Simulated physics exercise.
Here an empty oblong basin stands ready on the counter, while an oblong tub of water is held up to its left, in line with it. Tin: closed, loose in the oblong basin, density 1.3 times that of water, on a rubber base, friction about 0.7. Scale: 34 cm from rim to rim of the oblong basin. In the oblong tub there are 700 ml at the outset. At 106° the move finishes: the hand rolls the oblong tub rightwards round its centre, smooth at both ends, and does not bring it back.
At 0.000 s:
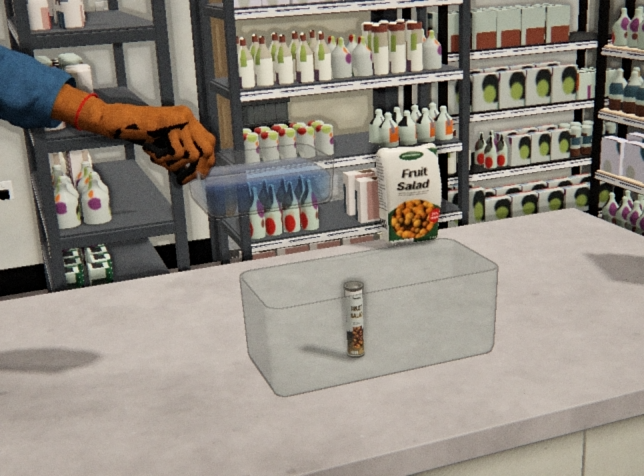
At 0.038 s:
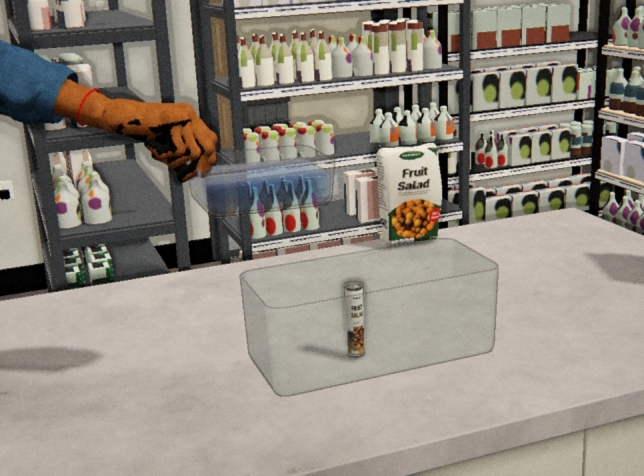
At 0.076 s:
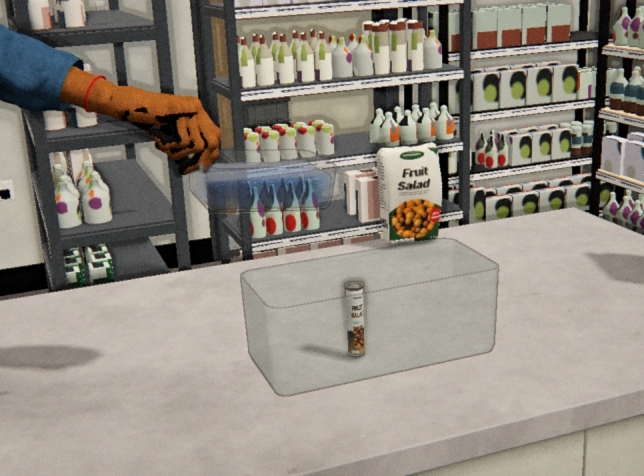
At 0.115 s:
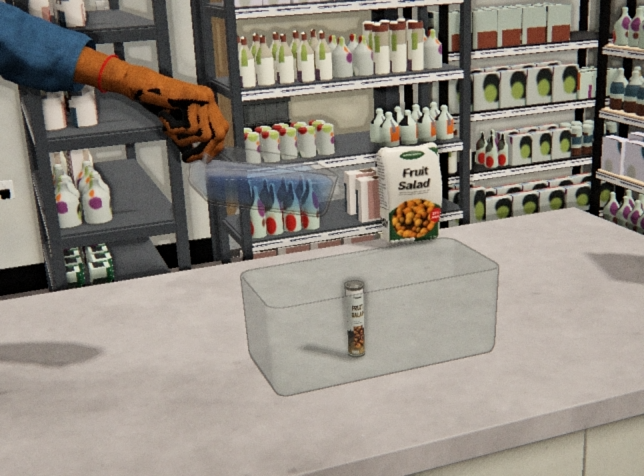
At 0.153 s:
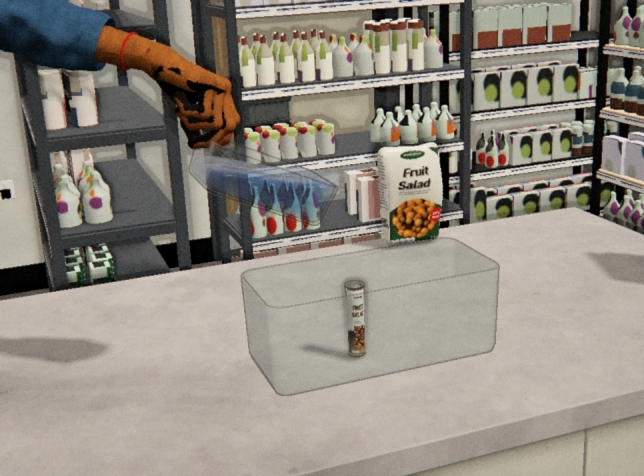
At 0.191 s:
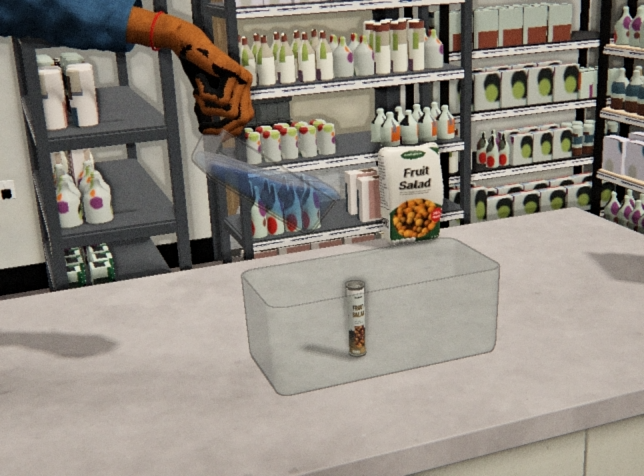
An orange-gloved hand tilted a clear tub of bluish water steadily to the right, above and left of a clear, oblong basin on the counter with a small tin standing inside.
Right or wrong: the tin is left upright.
Wrong.
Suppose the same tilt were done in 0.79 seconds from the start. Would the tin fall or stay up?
Result: Tin upright.
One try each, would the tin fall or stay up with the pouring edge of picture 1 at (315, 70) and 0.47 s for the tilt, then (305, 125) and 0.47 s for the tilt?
Try 1: Still standing; try 2: Tipped over.
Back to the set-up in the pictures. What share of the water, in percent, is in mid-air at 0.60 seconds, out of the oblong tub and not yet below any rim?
About 6 percent.
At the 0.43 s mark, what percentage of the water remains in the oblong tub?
Some 10 % of it is still there.
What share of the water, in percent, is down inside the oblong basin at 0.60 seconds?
About 90 %.
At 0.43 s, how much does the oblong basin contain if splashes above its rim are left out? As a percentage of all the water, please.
56 %, give or take.
By 0.43 s the tilt is 104° and 10 per cent is still to pour; the tin stands where it began.
By 0.60 s the tilt is 106° and 3 per cent is still to pour; the tin leans 8°.
By 0.77 s the tilt is 106° and 0 per cent is still to pour; the tin leans 23°.
By 0.97 s the tilt is 106° and 0 per cent is still to pour; the tin lies on its side.
At rest the tin lies on its side.
